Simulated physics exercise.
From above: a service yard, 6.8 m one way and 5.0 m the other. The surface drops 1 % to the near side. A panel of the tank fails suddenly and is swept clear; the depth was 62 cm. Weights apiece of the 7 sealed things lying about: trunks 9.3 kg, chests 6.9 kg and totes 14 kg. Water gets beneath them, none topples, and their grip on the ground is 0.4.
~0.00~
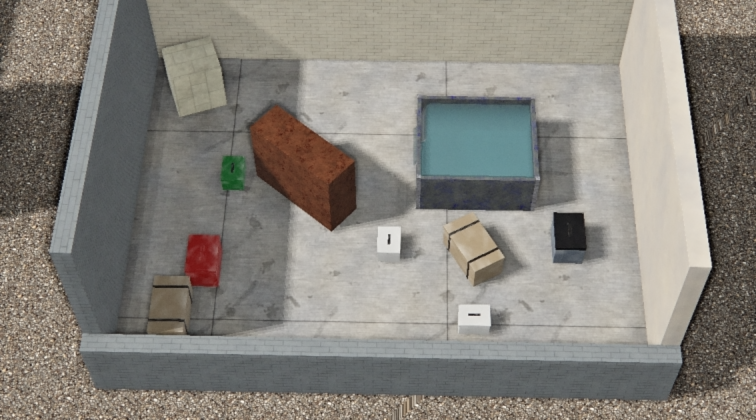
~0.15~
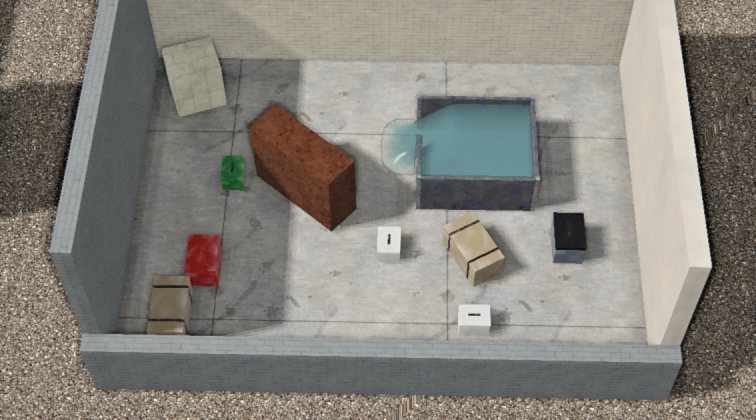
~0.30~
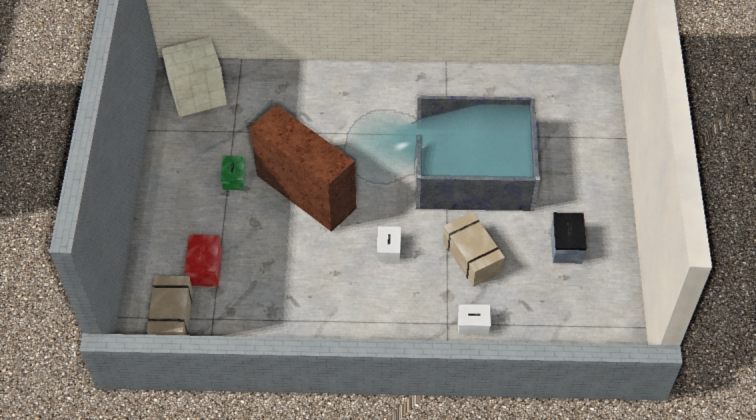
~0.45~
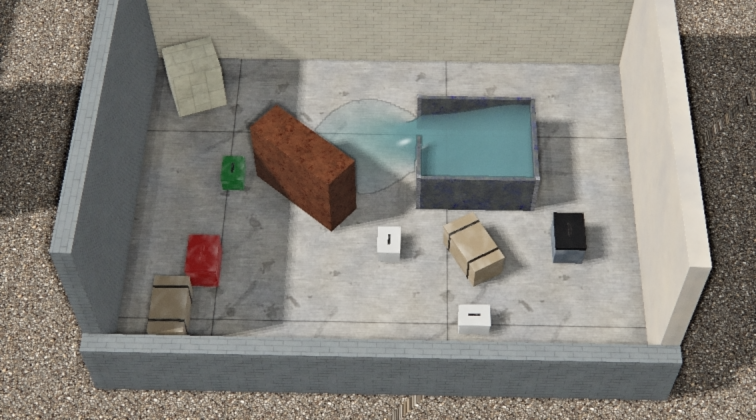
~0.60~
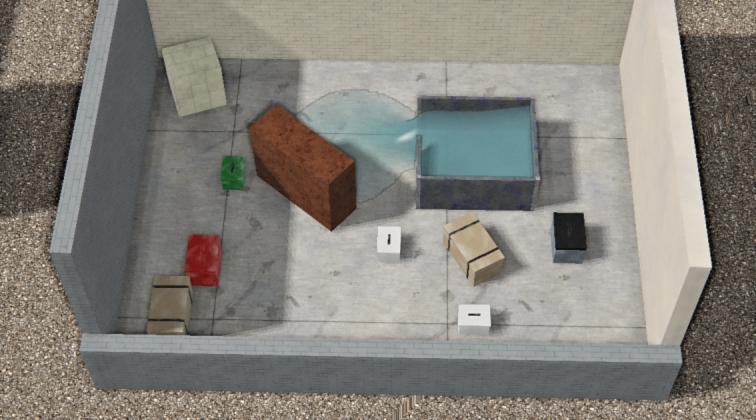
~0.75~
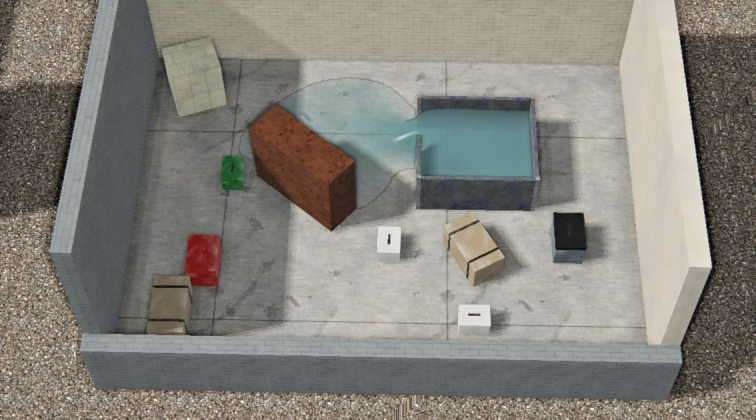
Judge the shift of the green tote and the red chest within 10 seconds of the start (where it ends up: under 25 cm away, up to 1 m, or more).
Green tote barely shifts, red chest gets carried off.
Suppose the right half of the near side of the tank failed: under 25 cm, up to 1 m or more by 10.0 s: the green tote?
In that case the green tote holds its place.
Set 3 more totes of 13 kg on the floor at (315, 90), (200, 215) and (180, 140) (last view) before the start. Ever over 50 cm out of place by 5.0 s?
In turn: Past it, short of it, past it.
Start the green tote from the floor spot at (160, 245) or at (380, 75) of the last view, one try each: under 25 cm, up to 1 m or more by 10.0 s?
In turn: It is nudged along; it barely shifts.
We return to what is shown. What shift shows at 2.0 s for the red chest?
About 0 cm.
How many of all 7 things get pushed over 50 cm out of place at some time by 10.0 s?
That makes 3.
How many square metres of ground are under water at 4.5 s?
Some 19 m2.
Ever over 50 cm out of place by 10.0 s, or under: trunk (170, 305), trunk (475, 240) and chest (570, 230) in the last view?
In turn: Over, more, less.
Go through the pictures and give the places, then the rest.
In the first frame, the green tote at (233, 168) rests on the ground; the red chest at (202, 253), on the bottom; water covers 1.9 m2; 0 of 7 have shifted.
In the second frame, the green tote at (233, 168), on the bottom; the red chest at (202, 253) rests on the ground; water covers 2.4 m2; 0 of 7 have shifted.
In the third frame, the green tote at (233, 168), on the bottom; the red chest at (202, 253), on the bottom; water covers 2.9 m2; 0 of 7 have shifted.
In the fourth frame, the green tote at (233, 168), on the bottom; the red chest at (202, 253), on the bottom; 3.8 m2 under water; 0 of 7 have shifted.
In the fifth frame, the green tote at (233, 168) rests on the ground; the red chest at (202, 253), on the bottom; 4.6 m2 under water; 0 of 7 have shifted.
In the sixth frame, the green tote at (233, 168) rests on the ground; the red chest at (202, 253) rests on the ground; 5.4 m2 under water; 0 of 7 have shifted.
After 2.0 s the green tote is near (233, 168), 0.0 m from its start, aground; the red chest is near (202, 253), 0.0 m from its start, aground; 0 afloat.
After 4.5 s the green tote is near (233, 168), 0.0 m from its start, aground; the red chest is near (224, 273), 0.4 m from its start, aground; 1 afloat.
After 7.0 s the green tote is near (233, 168), 0.0 m from its start, aground; the red chest is near (371, 313), 2.4 m from its start, afloat; 2 afloat.
After 10.0 s the green tote is near (233, 168), 0.0 m from its start, aground; the red chest is near (447, 317), 3.3 m from its start, afloat; 3 afloat.
